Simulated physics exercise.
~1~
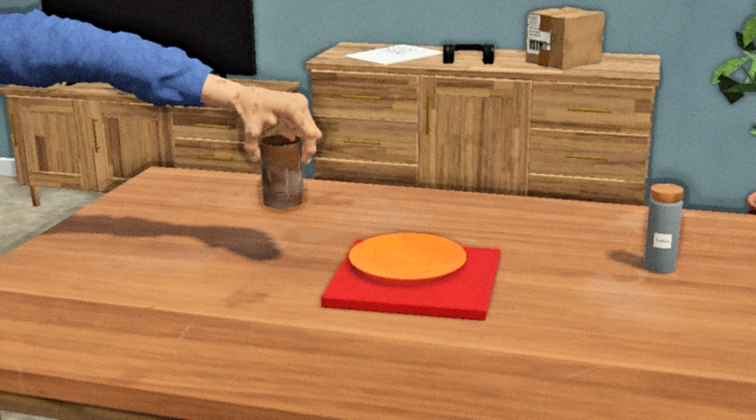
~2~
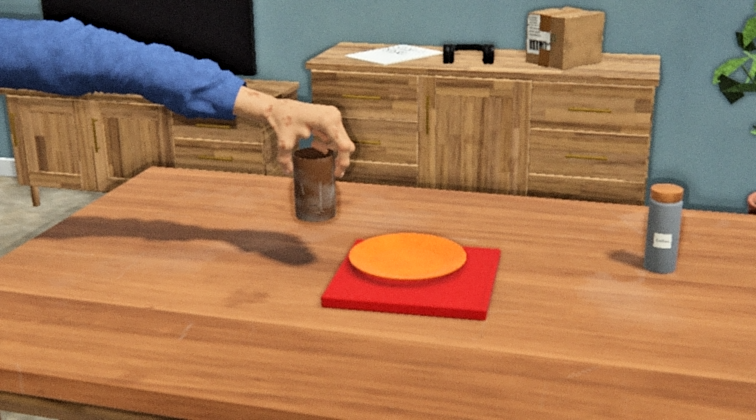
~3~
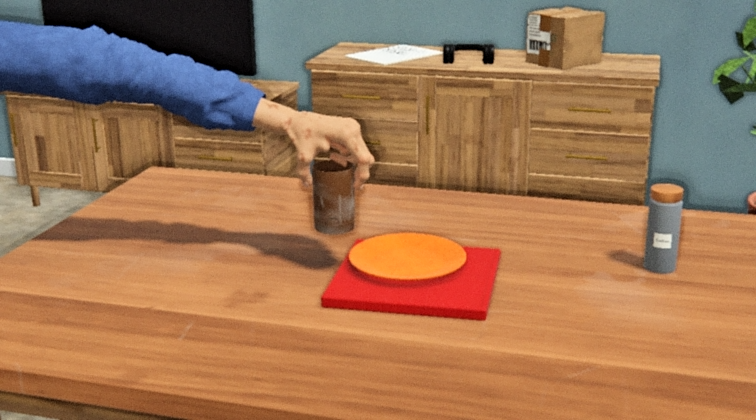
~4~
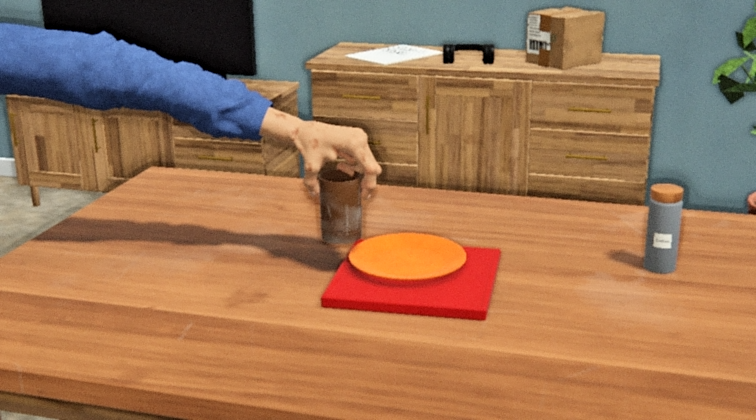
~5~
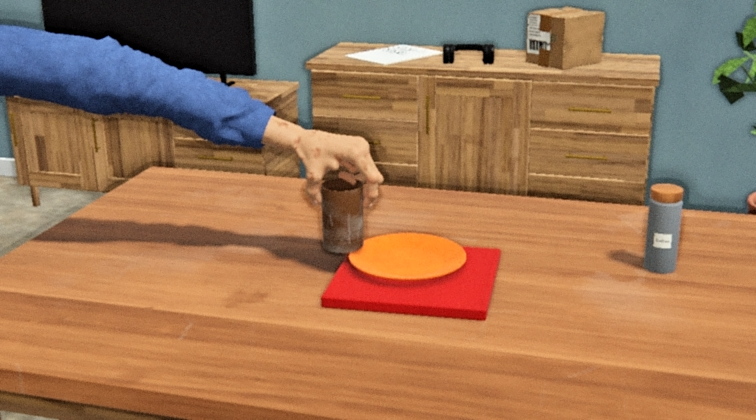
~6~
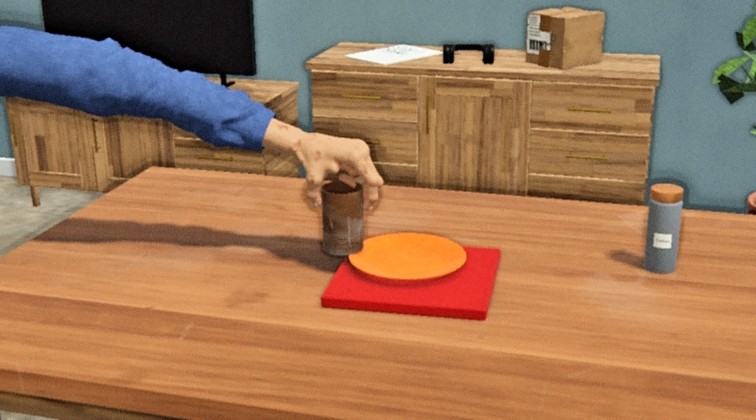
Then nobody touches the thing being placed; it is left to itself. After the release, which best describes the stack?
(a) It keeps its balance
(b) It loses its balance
b, it loses its balance.
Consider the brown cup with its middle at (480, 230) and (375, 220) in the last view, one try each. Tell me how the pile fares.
First try: It loses its balance; second try: It holds.
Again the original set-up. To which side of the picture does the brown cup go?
As we see it, to our left.
Then, 0.20 s past the last view, brown cup rocked 23° from its first pose near (332, 223).
Then, 0.30 s past the last view, brown cup now fallen.
Then, 0.40 s past the last view, nothing new.
Finally, fallen, brown cup; the other 3 still in place. Final places as the last picture's camera would see them, brown cup near (300, 245). The pile comes apart.
